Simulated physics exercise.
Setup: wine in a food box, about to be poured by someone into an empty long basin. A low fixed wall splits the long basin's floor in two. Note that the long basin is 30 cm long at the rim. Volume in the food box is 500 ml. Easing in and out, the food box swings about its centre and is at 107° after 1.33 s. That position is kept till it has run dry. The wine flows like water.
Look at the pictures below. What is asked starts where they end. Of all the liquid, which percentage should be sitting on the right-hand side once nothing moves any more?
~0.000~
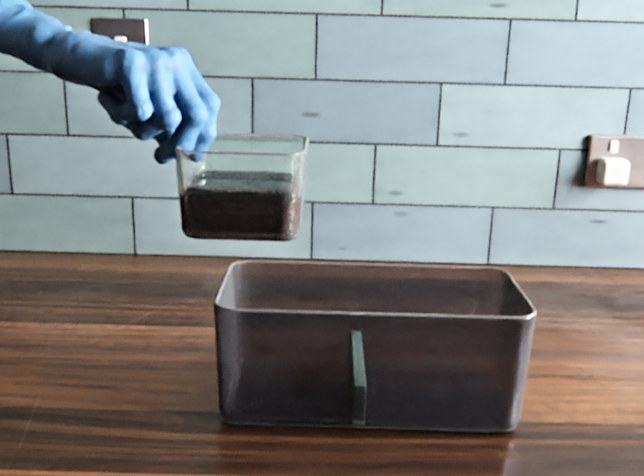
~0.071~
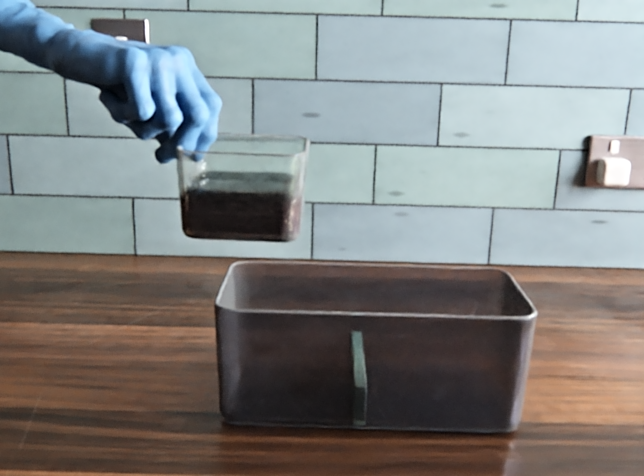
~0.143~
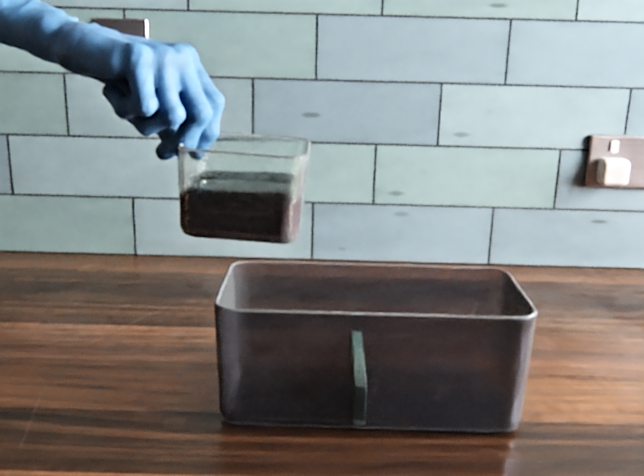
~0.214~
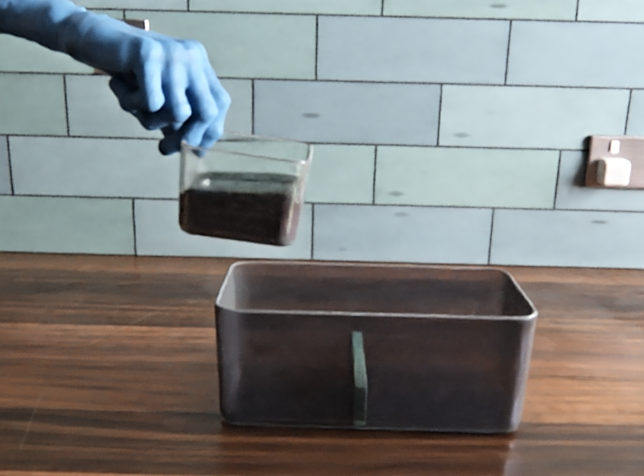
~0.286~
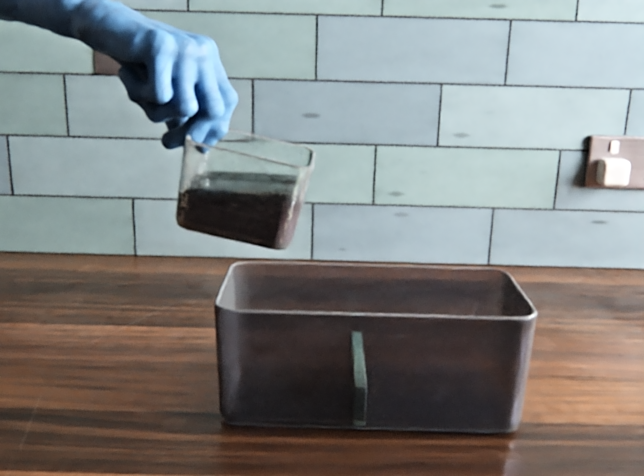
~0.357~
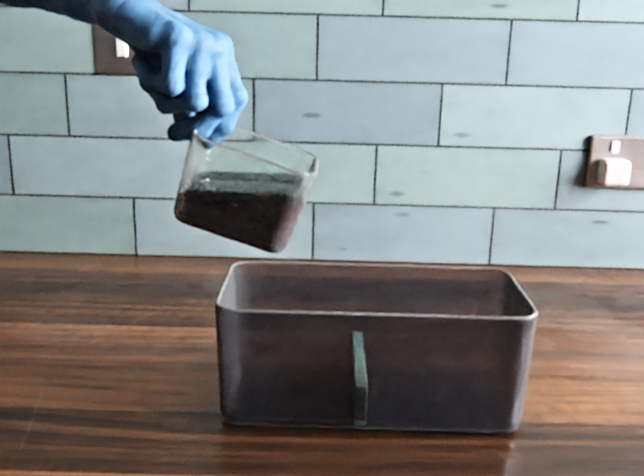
Around 42 per cent should be sitting there.
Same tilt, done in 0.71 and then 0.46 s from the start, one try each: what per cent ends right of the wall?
About 25 %, then about 15 %.
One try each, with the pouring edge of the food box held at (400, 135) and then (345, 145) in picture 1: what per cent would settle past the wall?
Try 1: Approx. 100 %; try 2: Approx. 90 %.
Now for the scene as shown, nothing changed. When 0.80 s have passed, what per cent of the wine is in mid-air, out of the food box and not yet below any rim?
Near 22 in a hundred.
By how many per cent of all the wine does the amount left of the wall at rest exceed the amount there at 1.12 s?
Near 24 in a hundred.
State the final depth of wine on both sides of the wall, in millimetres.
Final levels - left approx 16 mm, right approx 10 mm.
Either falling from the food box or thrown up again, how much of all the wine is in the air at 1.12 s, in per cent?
About 9 % of the total.
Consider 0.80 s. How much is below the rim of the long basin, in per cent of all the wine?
About 8 per cent.
By 0.80 s the tilt is 70° and 70 per cent is still to pour, 8 is left of the wall and 0 right of it.
By 1.12 s the tilt is 101° and 16 per cent is still to pour, 34 is left of the wall and 41 right of it.
By 1.46 s the tilt is 107° and 0 per cent is still to pour, 58 is left of the wall and 42 right of it.
By 1.83 s the tilt is 107° and 0 per cent is still to pour, 58 is left of the wall and 42 right of it.
At rest 58 per cent lies left of the wall, 42 right of it and 0 outside.
